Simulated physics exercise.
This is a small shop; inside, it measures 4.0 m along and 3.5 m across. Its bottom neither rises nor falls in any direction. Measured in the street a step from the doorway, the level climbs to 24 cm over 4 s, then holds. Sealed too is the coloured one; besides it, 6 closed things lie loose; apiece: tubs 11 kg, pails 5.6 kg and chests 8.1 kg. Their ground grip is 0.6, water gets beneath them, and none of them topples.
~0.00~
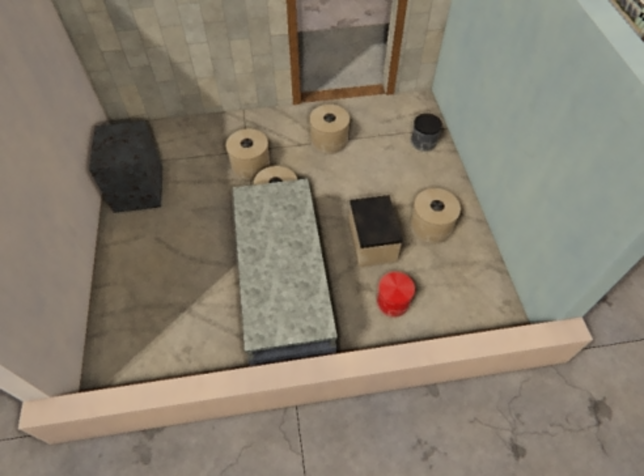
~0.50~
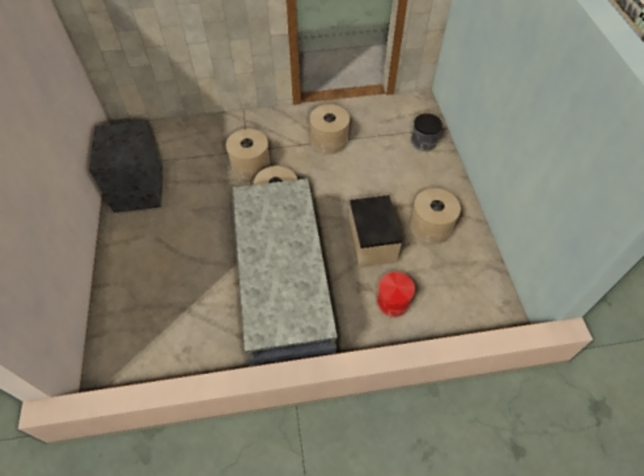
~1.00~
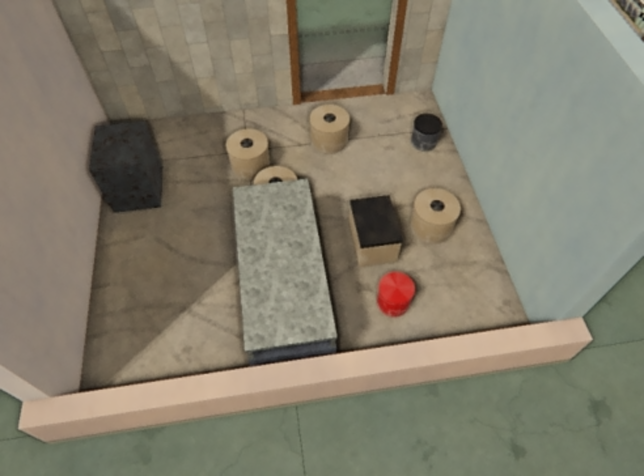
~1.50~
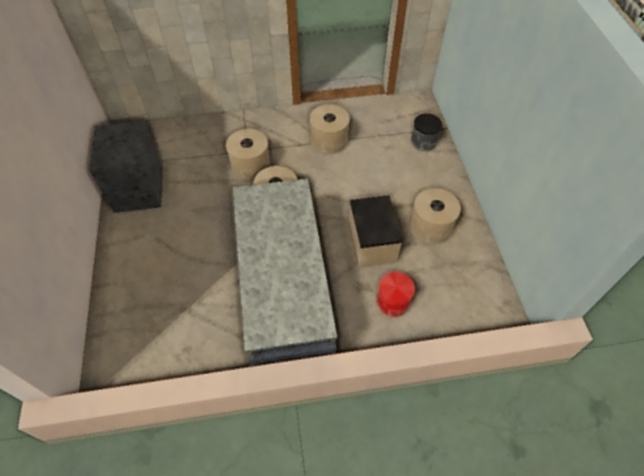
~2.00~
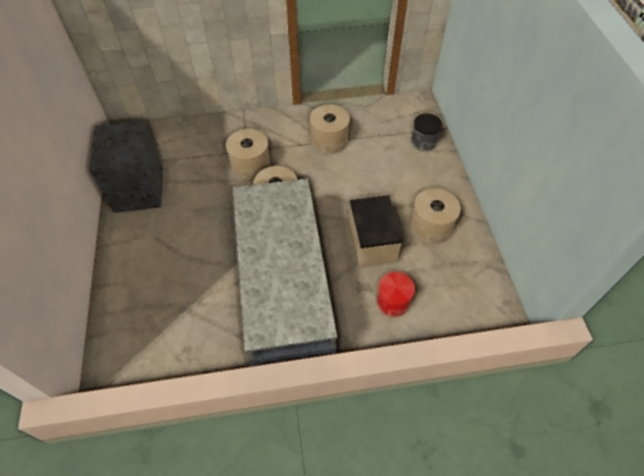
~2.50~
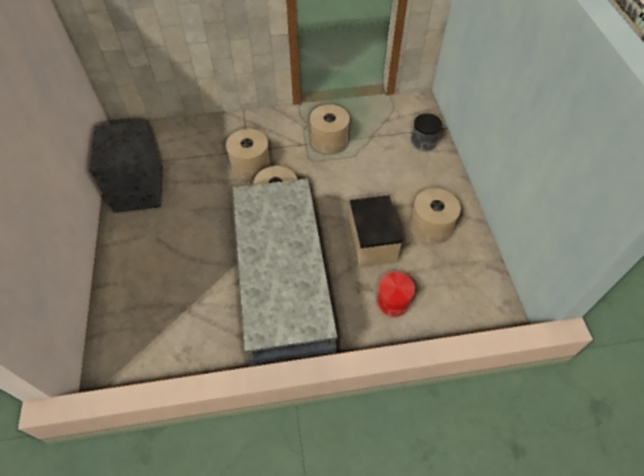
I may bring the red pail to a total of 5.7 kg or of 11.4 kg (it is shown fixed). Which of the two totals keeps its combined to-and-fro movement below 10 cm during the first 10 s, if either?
My guess is neither amount suffices.
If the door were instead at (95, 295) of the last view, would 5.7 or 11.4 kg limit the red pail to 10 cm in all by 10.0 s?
Result: Lighter option suffices.
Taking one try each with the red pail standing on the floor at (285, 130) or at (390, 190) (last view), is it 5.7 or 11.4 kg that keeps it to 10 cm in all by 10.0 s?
In that order: Both loads work; no load works.
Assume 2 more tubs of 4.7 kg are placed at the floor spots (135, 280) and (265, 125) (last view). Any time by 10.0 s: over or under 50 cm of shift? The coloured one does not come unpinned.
The first comes out above the threshold, the second below the threshold.
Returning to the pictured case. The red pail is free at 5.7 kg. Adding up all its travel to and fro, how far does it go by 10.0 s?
Close to 100 centimetres all told.
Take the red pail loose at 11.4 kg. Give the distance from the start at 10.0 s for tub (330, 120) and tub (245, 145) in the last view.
Respectively 120 and 20 cm.
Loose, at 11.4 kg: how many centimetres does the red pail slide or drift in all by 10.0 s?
Total distance: Near 140 cm.
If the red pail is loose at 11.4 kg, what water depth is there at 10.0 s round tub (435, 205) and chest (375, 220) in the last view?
First roughly 18 cm, second roughly 18 cm.
After 3.5 s the red pail would be 0 cm from its start with 5.7 kg and 0 cm from its start with 11.4 kg; 0 cm of water round it then.
After 4.5 s the red pail would be 0 cm from its start with 5.7 kg and 0 cm from its start with 11.4 kg; 1 cm of water round it then.
After 7.0 s the red pail would be 43 cm from its start with 5.7 kg and 24 cm from its start with 11.4 kg; 17 cm of water round it then.
After 10.0 s the red pail would be 55 cm from its start with 5.7 kg and 44 cm from its start with 11.4 kg; 19 cm of water round it then.
